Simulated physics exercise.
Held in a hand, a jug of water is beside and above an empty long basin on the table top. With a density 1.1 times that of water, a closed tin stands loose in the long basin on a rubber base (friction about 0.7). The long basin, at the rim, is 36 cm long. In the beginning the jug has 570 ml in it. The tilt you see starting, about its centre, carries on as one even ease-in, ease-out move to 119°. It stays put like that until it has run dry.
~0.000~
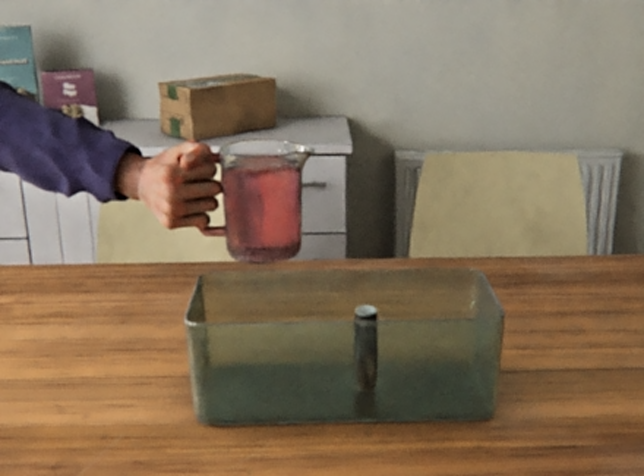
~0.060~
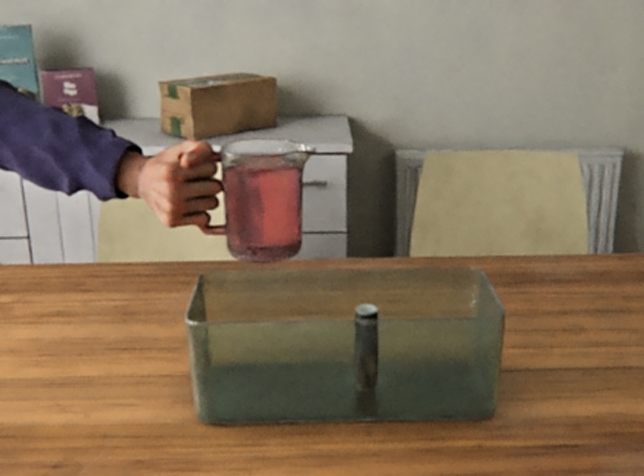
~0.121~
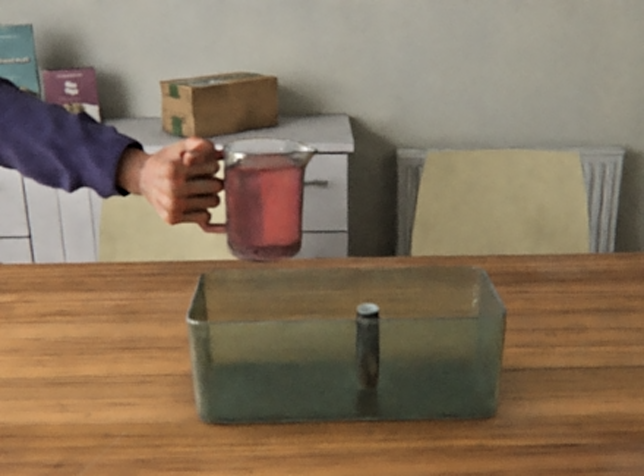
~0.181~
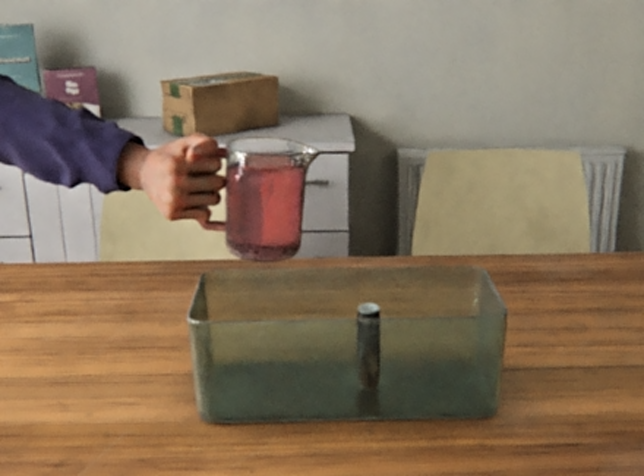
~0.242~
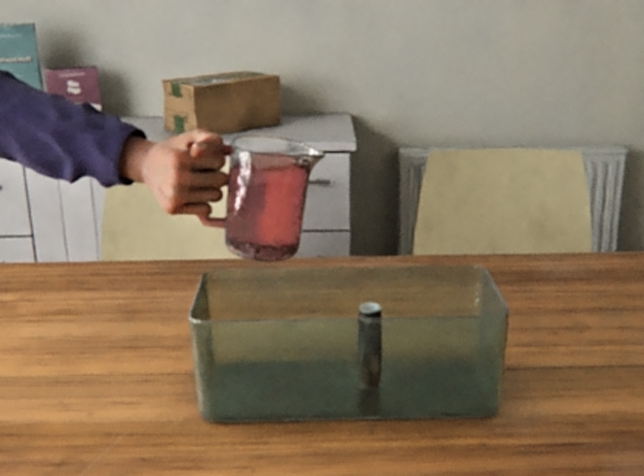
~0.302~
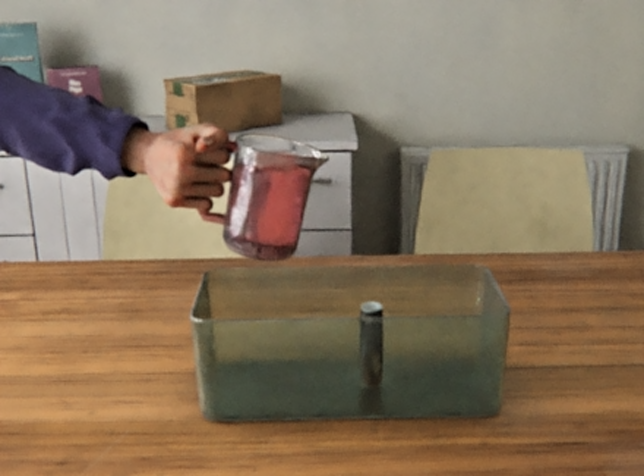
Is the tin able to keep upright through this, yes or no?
No, it topples.
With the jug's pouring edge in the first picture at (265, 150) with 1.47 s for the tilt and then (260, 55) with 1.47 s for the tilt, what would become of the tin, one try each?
The tin stays vertical the first time and overturns the second time.
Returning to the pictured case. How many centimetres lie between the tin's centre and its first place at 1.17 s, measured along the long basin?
Its middle sits about 0 cm from the start.
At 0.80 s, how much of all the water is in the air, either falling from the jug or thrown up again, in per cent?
Some 12 % is the figure.
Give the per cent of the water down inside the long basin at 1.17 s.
Around 66 parts in a hundred.
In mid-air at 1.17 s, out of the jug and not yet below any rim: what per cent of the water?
Close to 14 per cent.
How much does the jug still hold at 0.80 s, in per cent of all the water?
At that time about 80 in a hundred parts are still held.
Then, 0.80 s in, the tilt is 68° and 80 per cent is still to pour; the tin stands where it began.
Then, 1.17 s in, the tilt is 107° and 20 per cent is still to pour; the tin stands where it began.
Then, 1.55 s in, the tilt is 119° and 0 per cent is still to pour; the tin lies on its side.
Then, 1.97 s in, the tilt is 119° and 0 per cent is still to pour; the tin lies on its side.
Finally, the tin lies on its side.
